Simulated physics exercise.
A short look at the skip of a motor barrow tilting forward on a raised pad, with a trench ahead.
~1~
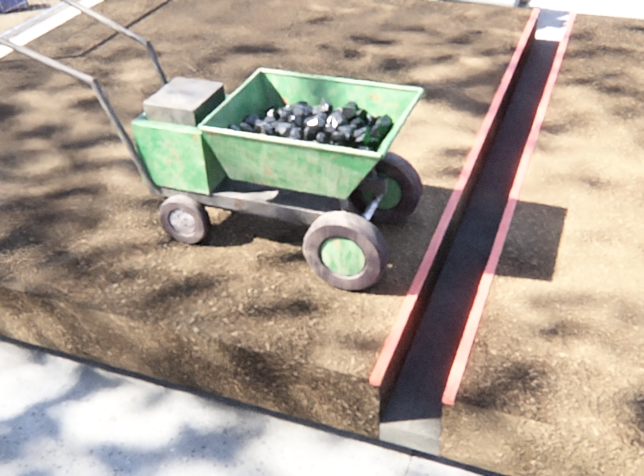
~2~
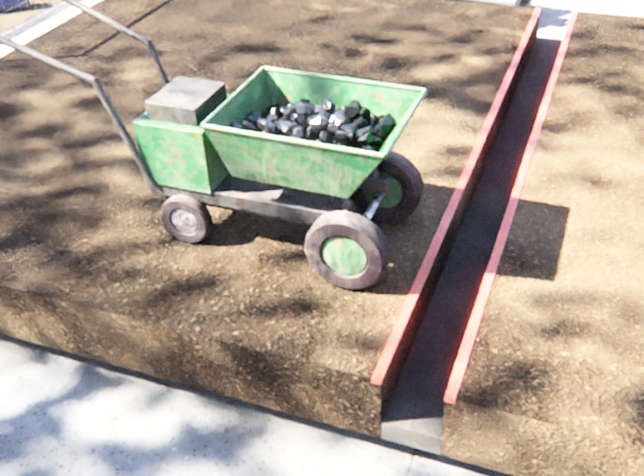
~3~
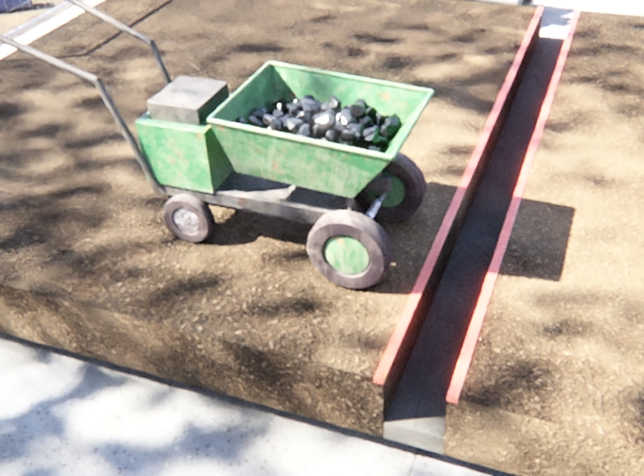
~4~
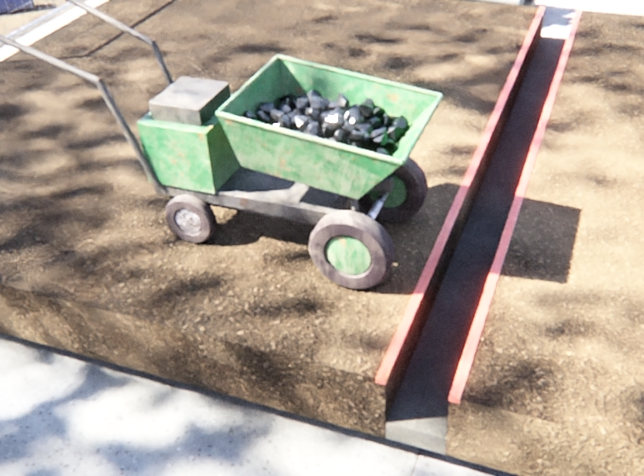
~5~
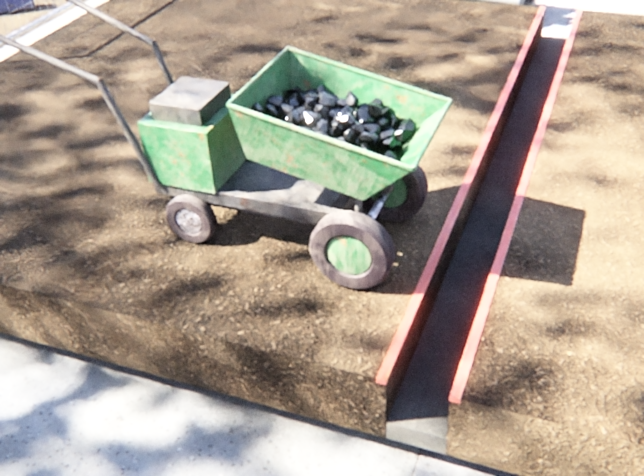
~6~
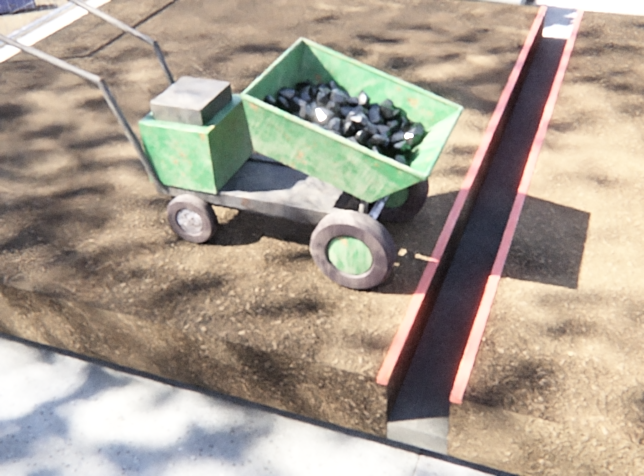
The green skip of a small motor barrow, loaded with black lumps of coal, tilted slowly forward to the right, while its wheels stayed still on the brown pad beside a narrow, red-edged trench.
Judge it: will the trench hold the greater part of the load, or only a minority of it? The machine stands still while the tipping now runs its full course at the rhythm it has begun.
I expect the trench to not get most of the load.
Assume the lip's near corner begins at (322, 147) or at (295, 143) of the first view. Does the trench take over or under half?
A majority, then a majority.
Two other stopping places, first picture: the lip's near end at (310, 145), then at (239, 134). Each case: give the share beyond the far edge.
0 % for the first, 0 % for the second.
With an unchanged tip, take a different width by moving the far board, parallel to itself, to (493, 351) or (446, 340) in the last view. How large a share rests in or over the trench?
In order, some 40 and some 0 percent.
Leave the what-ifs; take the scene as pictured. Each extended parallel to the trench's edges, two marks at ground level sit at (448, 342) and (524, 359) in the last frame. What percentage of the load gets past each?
Roughly 70 and 30 %.
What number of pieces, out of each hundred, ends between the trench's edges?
That share works out at some 15 %.
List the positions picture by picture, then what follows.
In the first frame, lip of the skip at (381, 156), level; top of the load at (313, 129), lumps of coal; first edge of the trench at (396, 332); far edge at (465, 348), the trench under half as wide as the skip, and about as deep as wide.
In the second frame, lip of the skip at (384, 156), level; top of the load at (316, 127).
In the third frame, lip of the skip at (392, 158), tipped barely; top of the load at (323, 126).
In the fourth frame, lip of the skip at (402, 163), tipped a little; top of the load at (308, 128).
In the fifth frame, lip of the skip at (413, 169), tipped a little; top of the load at (305, 119).
In the sixth frame, lip of the skip at (425, 178), tipped clearly; top of the load at (317, 115); first edge of the trench at (403, 331); far edge at (473, 346).
Soon, skip tipped steeply; all in the skip.
A while on, skip tipped right over; nearly all in the skip; a small part beyond it.
Towards the end, skip tipped right over; about a third in the skip; a stray few in or heaped over the trench; about two thirds beyond it.
Finally, skip tipped right over; a small part in the skip; a small part in or heaped over the trench; about two thirds beyond it.
